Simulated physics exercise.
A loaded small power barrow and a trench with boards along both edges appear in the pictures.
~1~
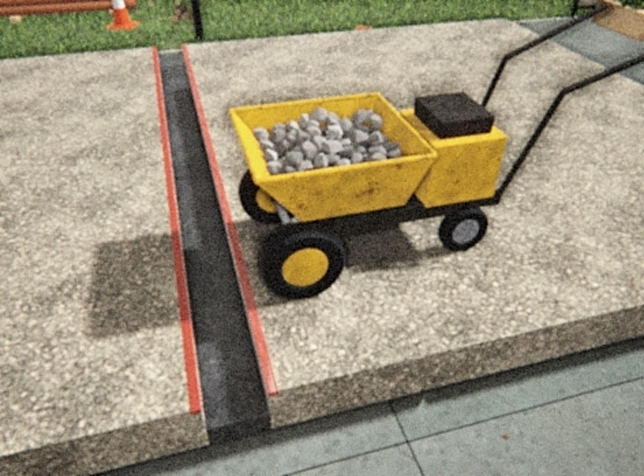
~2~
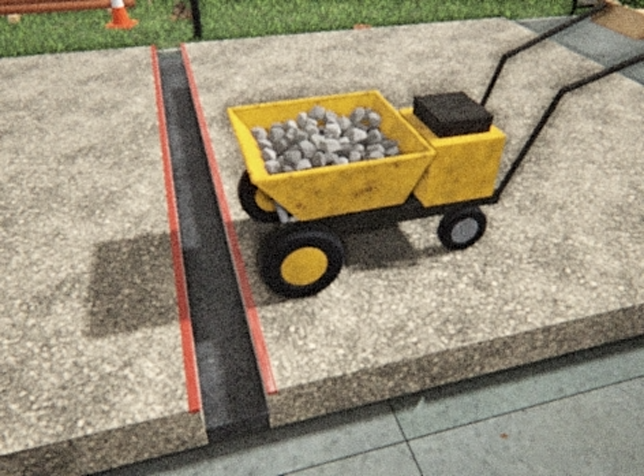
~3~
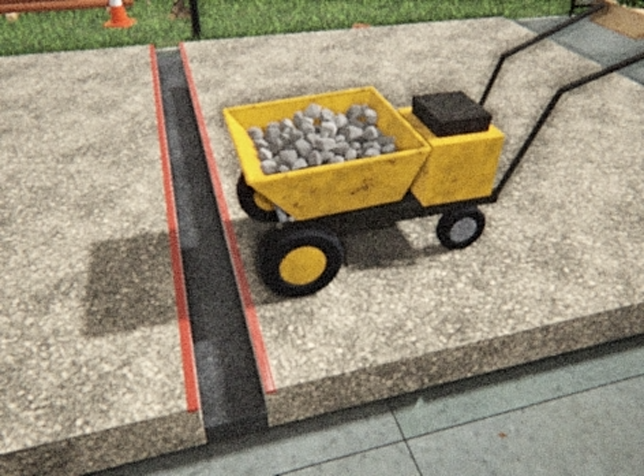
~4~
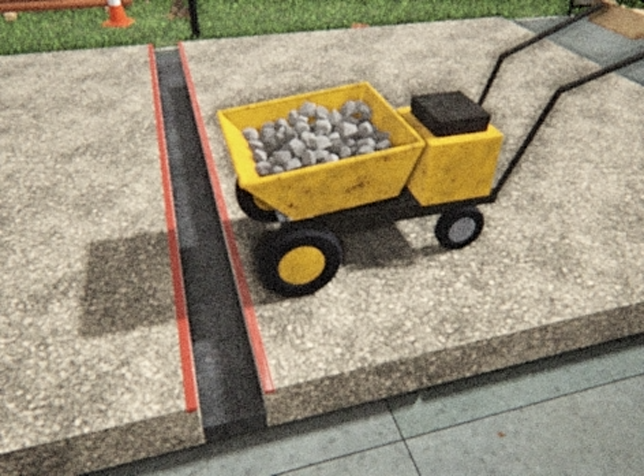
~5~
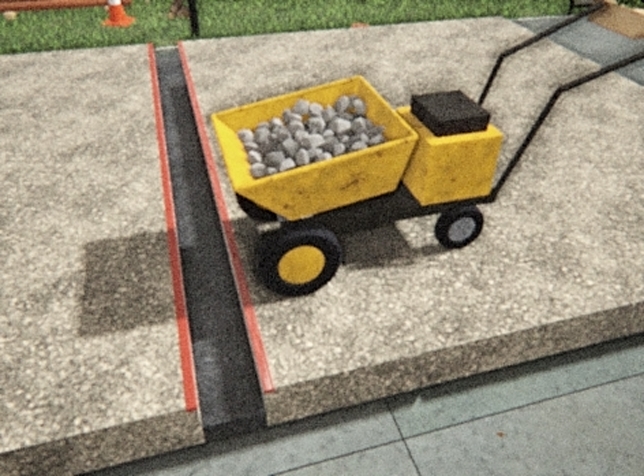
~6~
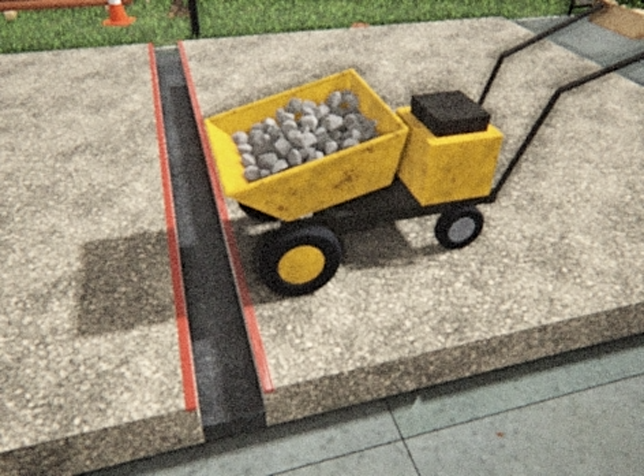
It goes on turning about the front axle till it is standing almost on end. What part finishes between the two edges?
The greater part of the load will drop clear of the trench.
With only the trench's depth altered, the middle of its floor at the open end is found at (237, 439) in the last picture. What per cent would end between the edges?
It works out to some 10 percent.
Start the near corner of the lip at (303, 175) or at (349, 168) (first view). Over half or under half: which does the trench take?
For the first case I'd say upwards of half, and for the second case upwards of half.
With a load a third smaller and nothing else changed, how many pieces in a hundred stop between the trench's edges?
About 10 per cent.
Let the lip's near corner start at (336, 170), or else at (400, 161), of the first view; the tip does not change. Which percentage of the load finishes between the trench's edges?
You'd see around 80 per cent the first time and around 20 per cent the second.
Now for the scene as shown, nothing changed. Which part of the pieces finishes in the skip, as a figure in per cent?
Roughly 25 %.
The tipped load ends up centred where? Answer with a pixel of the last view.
Centre at rest, last view: Approx. (145, 268).
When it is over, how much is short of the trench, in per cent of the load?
Around 0 per cent.
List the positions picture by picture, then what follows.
The first picture shows lip of the skip near (257, 182), level; top of the load near (343, 145), broken stones; first edge of the trench near (260, 340); far edge near (189, 355), the trench under half as wide as the skip, and about half as deep as wide.
The second picture shows lip of the skip near (255, 181), level; top of the load near (341, 144).
The third picture shows lip of the skip near (250, 182), tipped barely; top of the load near (337, 142).
The fourth picture shows lip of the skip near (243, 185), tipped barely; top of the load near (331, 140).
The fifth picture shows lip of the skip near (235, 189), tipped a little; top of the load near (339, 127).
The sixth picture shows lip of the skip near (227, 195), tipped a little; top of the load near (331, 124); first edge of the trench near (256, 338); far edge near (185, 353).
Shortly afterwards, skip tipped well over; the whole lot in the skip.
Next, skip tipped steeply; all but a few in the skip; a little beyond it.
Some moments later, skip tipped right over; near a quarter in the skip; only a few in or heaped over the trench; near two thirds beyond it.
In the end, skip tipped right over; near a quarter in the skip; a little in or heaped over the trench; near two thirds beyond it.
